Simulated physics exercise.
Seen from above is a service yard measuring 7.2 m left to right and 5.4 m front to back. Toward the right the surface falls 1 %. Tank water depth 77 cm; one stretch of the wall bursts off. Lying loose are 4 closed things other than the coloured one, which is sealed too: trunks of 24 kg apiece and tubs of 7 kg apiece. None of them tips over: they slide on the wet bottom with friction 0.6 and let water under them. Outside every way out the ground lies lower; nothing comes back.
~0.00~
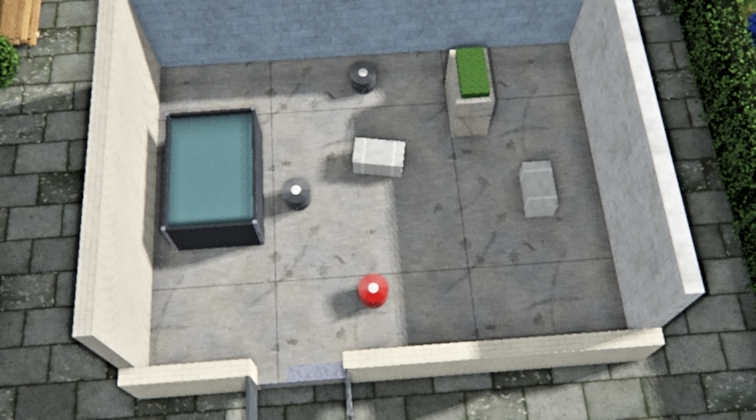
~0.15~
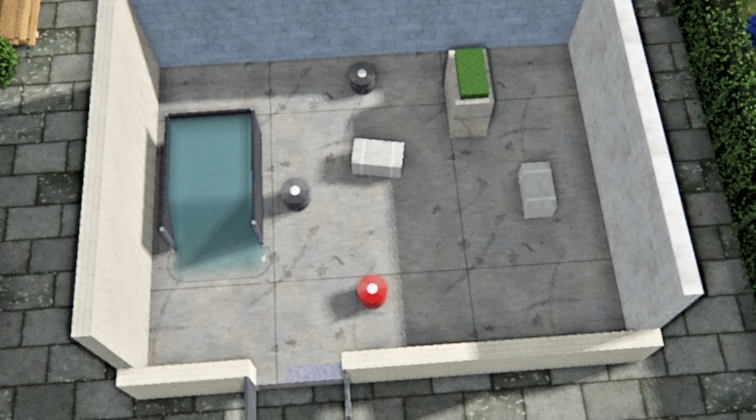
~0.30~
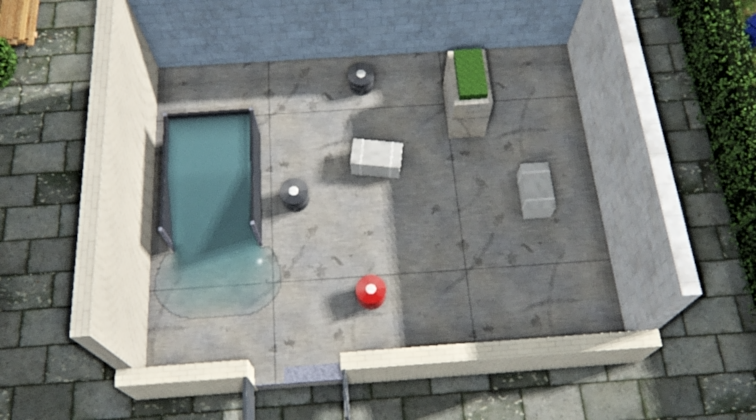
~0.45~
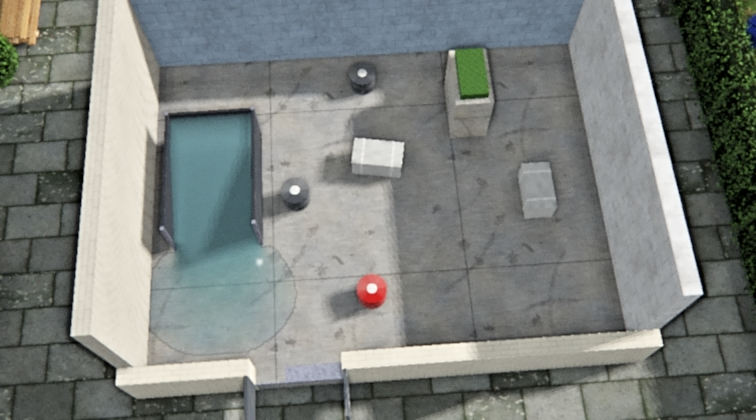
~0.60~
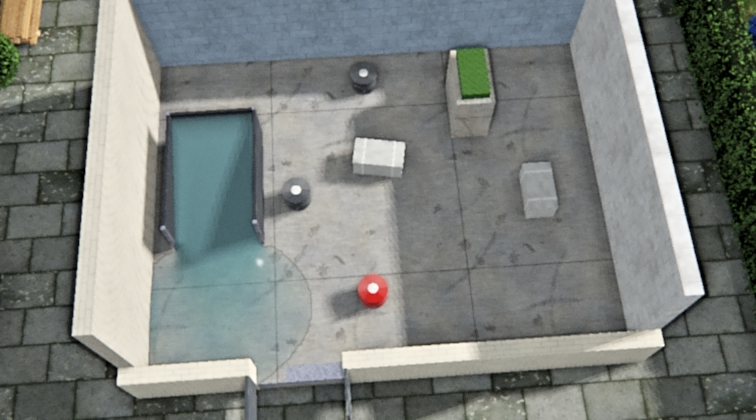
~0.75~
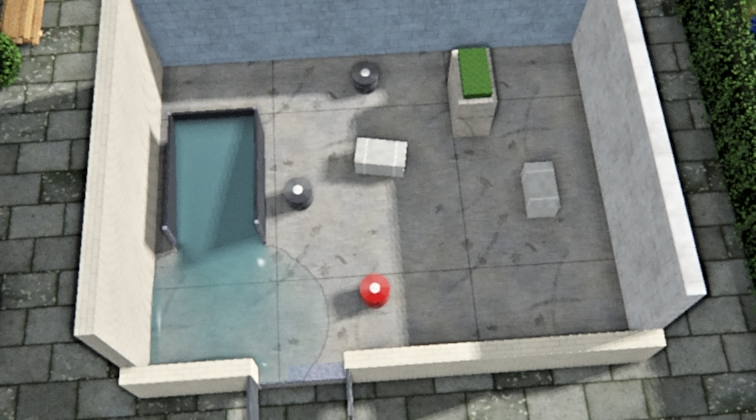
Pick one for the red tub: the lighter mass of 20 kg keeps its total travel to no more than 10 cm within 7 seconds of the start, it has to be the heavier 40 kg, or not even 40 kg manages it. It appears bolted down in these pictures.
My pick: The heavier mass only.
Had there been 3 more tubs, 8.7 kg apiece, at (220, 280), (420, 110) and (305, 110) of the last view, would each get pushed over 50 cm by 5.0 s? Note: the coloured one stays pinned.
Taking them one by one: Above the mark; below the mark; below the mark.
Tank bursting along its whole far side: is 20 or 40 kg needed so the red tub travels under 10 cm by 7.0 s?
Answer: The small one.
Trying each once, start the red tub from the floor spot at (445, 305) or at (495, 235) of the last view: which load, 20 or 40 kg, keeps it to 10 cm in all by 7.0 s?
One by one: Heavier mass alone; lighter mass suffices.
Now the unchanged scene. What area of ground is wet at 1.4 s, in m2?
Wet area: Approx. 8.5 m2.
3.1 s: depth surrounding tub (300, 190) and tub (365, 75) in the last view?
0 and 0 cm.
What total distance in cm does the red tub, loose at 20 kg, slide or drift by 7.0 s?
Total path: Approx. 40 cm.
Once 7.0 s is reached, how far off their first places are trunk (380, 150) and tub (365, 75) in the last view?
Net distance: First 0 cm, second 0 cm.
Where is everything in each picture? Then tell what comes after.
The first picture shows the red tub at (373, 288), on the bottom; water covers 2.5 m2; 0 of 5 have shifted.
The second picture shows the red tub at (372, 289), on the bottom; water covers 3.3 m2; 0 of 5 have shifted.
The third picture shows the red tub at (371, 289), on the bottom; water covers 4.3 m2; 0 of 5 have shifted.
The fourth picture shows the red tub at (372, 289) rests on the ground; water covers 5.7 m2; 0 of 5 have shifted.
The fifth picture shows the red tub at (373, 288) rests on the ground; water covers 6.8 m2; 0 of 5 have shifted.
The sixth picture shows the red tub at (375, 288) rests on the ground; 7.4 m2 under water; 0 of 5 have shifted.
After 1.4 s the red tub would be 0 cm from its start with 20 kg and 0 cm from its start with 40 kg; 0 cm of water round it then.
After 3.1 s the red tub would be 14 cm from its start with 20 kg and 0 cm from its start with 40 kg; 9 cm of water round it then.
After 4.9 s the red tub would be 45 cm from its start with 20 kg and 0 cm from its start with 40 kg; 5 cm of water round it then.
After 7.0 s the red tub would be 45 cm from its start with 20 kg and 0 cm from its start with 40 kg; 3 cm of water round it then.
